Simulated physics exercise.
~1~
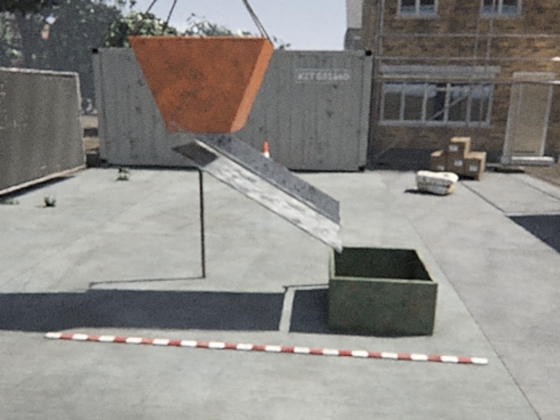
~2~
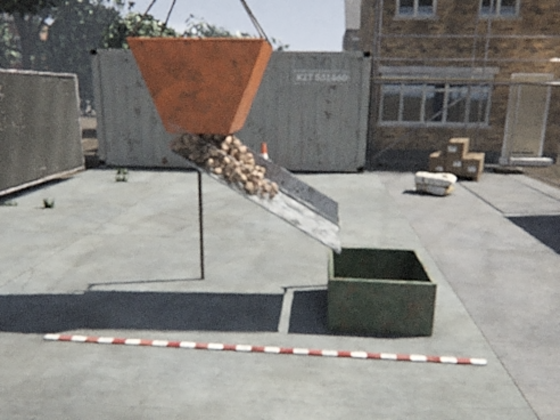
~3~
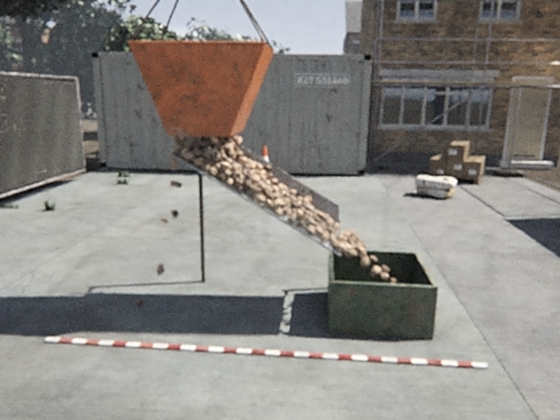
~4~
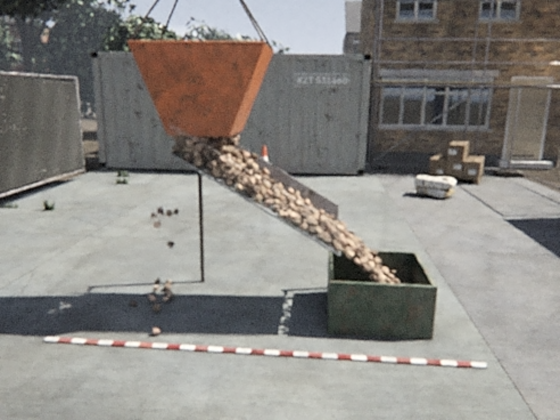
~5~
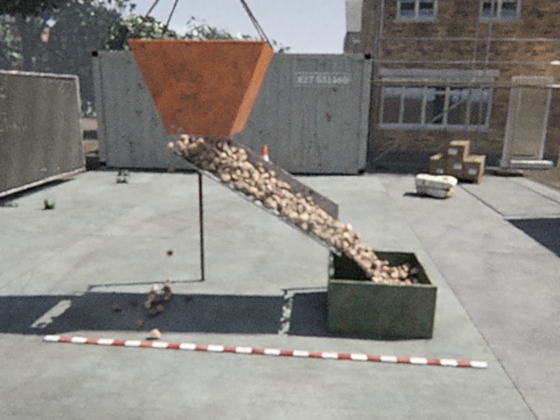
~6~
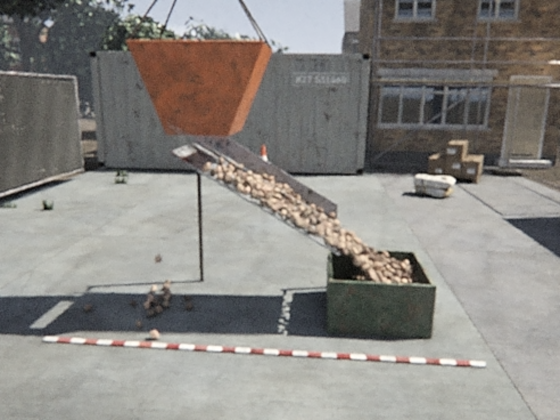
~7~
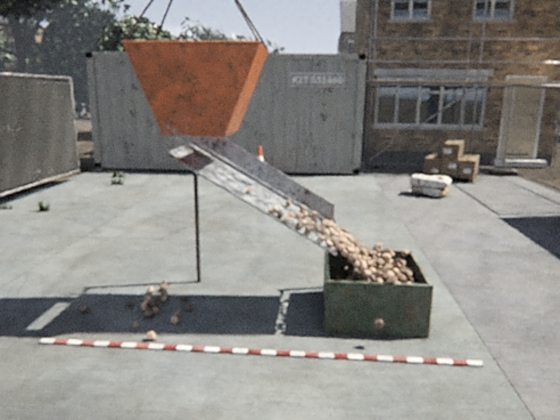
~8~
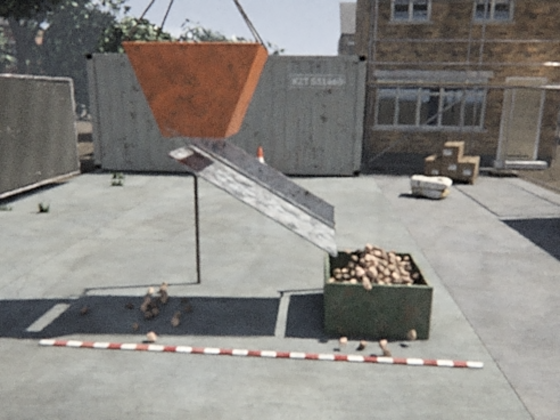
Orange skip dropping crushed rock down a sloping steel chute into a green bin, filling it while a few stones scatter on the concrete.
